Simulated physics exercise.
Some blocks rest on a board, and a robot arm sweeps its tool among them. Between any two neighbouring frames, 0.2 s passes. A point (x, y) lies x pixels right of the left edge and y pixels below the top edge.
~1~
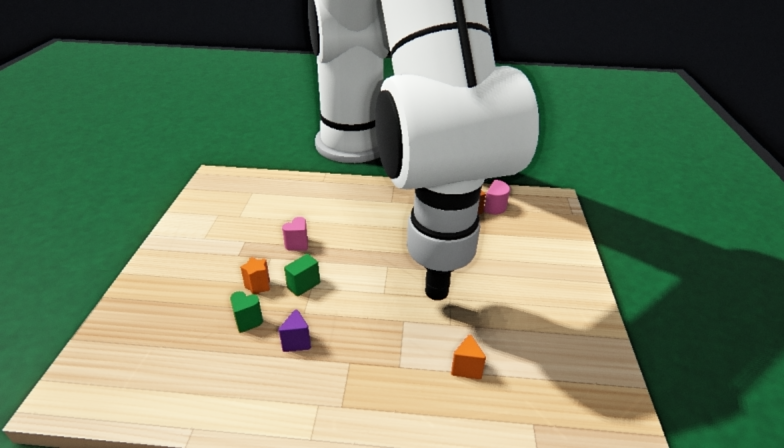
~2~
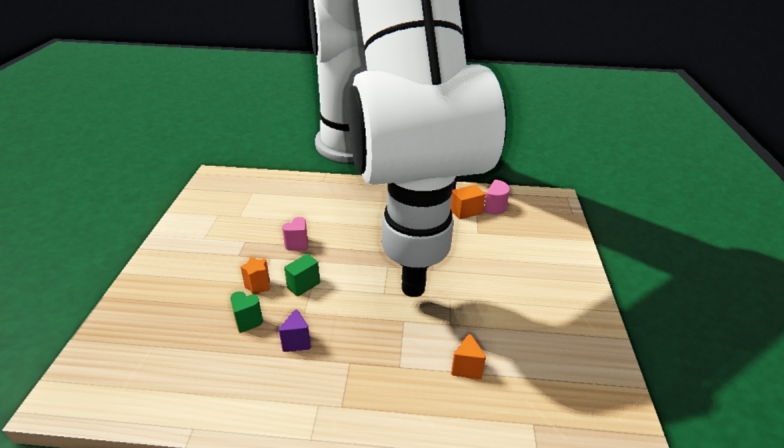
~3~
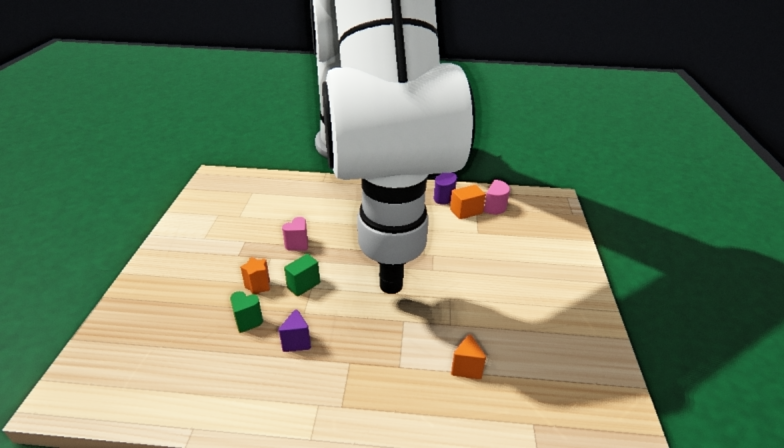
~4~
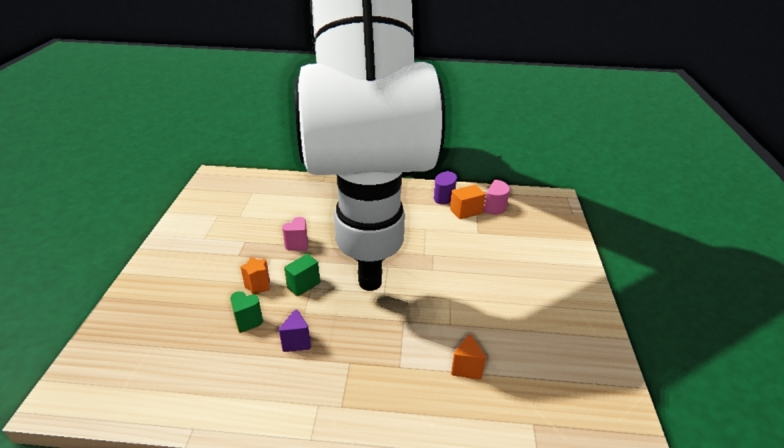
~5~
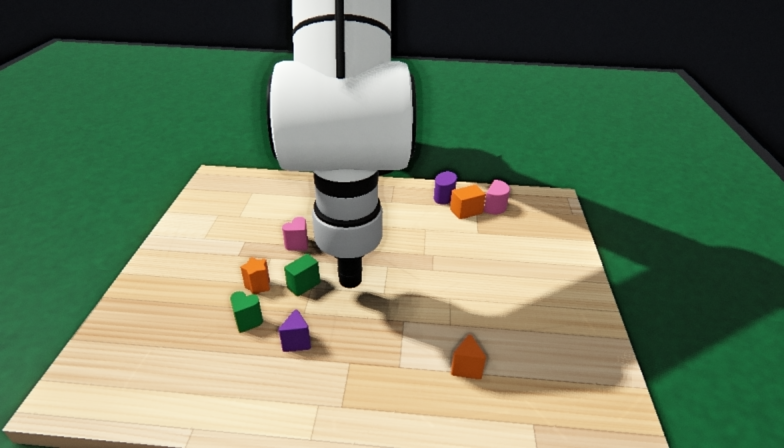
A white robot arm swept its black-tipped tool steadily leftward over a wooden board, drawing close to a green block, while the scattered orange, pink, green and purple blocks all stayed still.
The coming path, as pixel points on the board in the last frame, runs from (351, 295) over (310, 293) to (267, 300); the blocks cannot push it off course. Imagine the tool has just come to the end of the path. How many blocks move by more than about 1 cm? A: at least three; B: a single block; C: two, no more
Correct choice: B.
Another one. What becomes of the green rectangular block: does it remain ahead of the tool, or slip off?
It is no longer ahead.
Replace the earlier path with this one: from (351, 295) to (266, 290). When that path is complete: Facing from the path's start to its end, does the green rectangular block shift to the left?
No
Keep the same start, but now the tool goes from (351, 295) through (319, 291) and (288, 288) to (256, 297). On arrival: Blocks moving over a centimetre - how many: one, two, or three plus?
Two blocks, no more.
On the path given first. Halfway along, tool (307, 280); green rectangular block (294, 261).
At the end, tool (265, 286); orange star block in place; green rectangular block (287, 259), turned 25° clockwise.
